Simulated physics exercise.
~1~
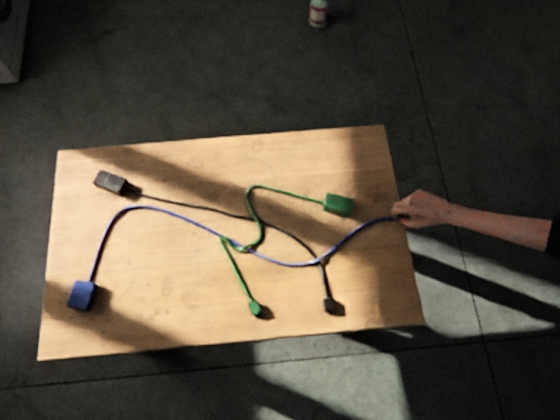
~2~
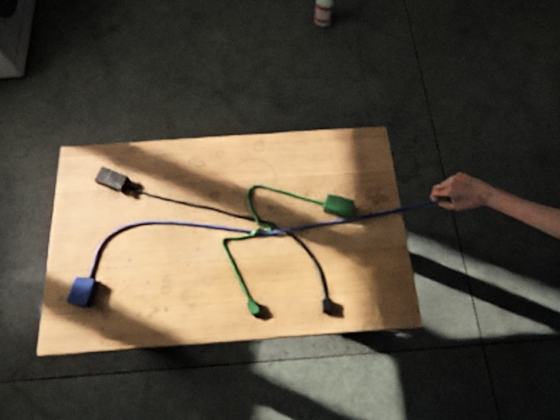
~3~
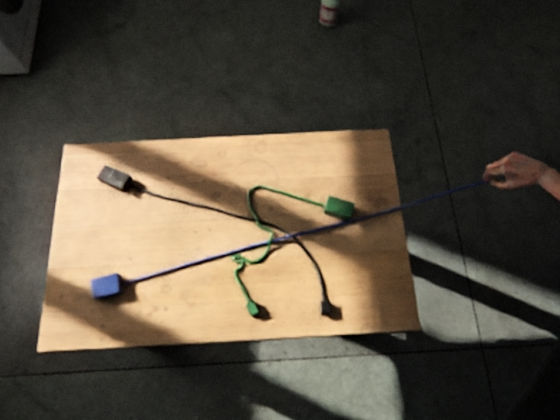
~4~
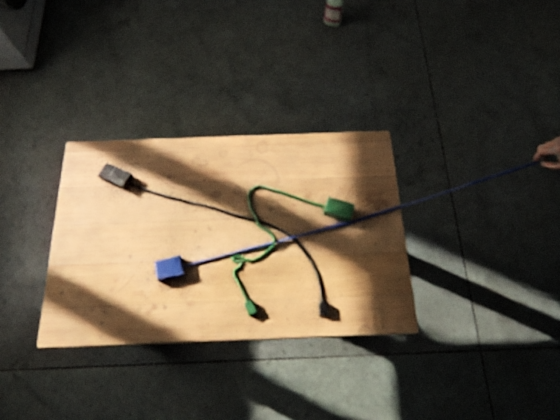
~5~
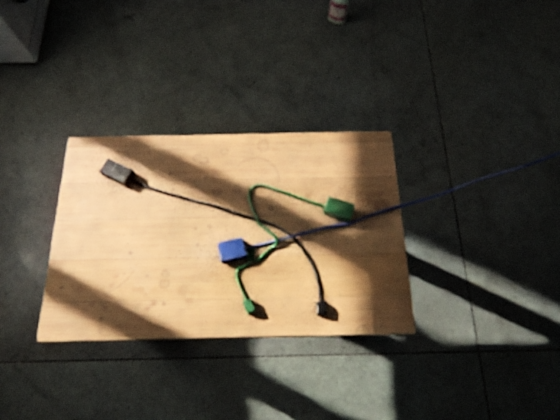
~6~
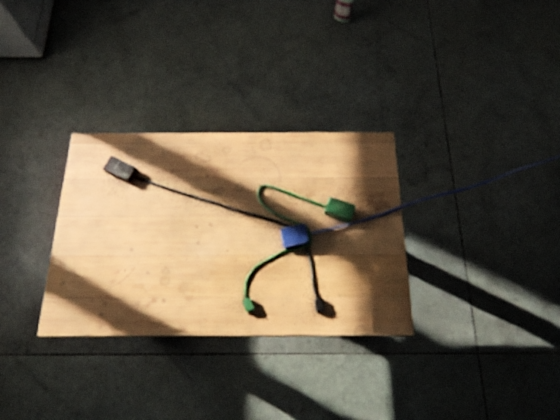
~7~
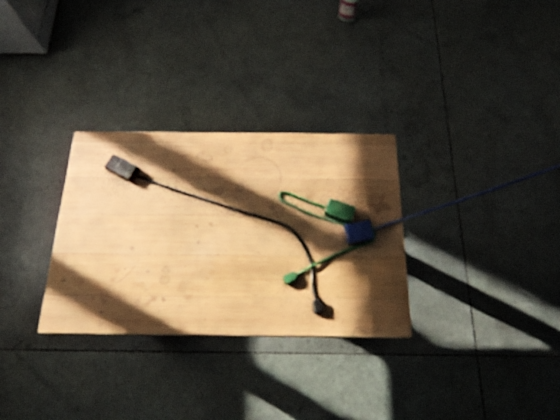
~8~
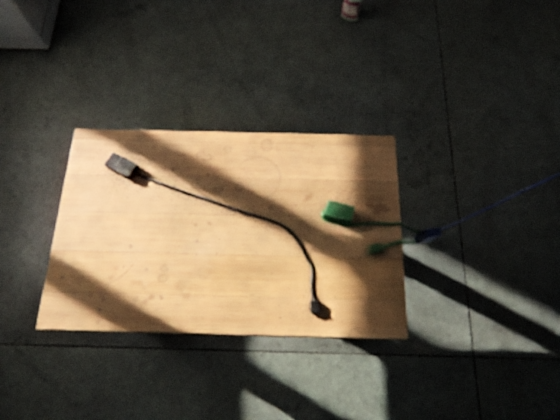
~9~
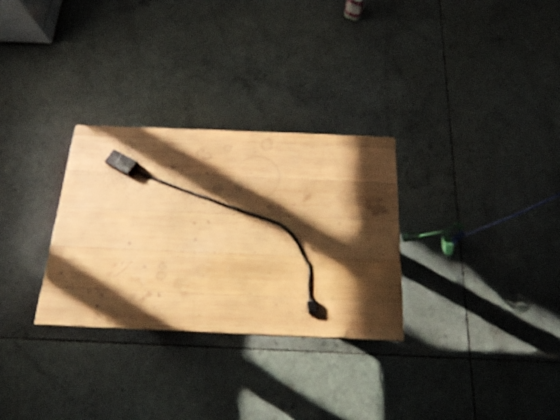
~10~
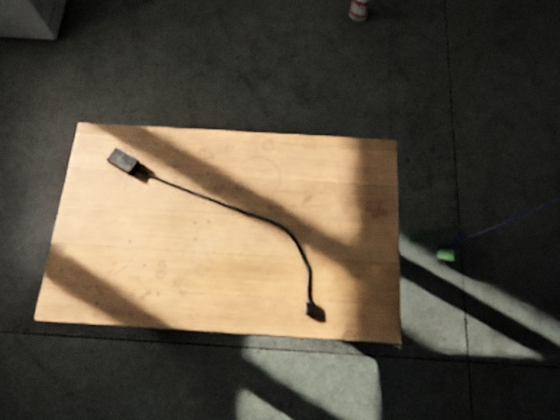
A hand pulls the blue lead rightwards off the table, dragging the green one along, while the black stays.
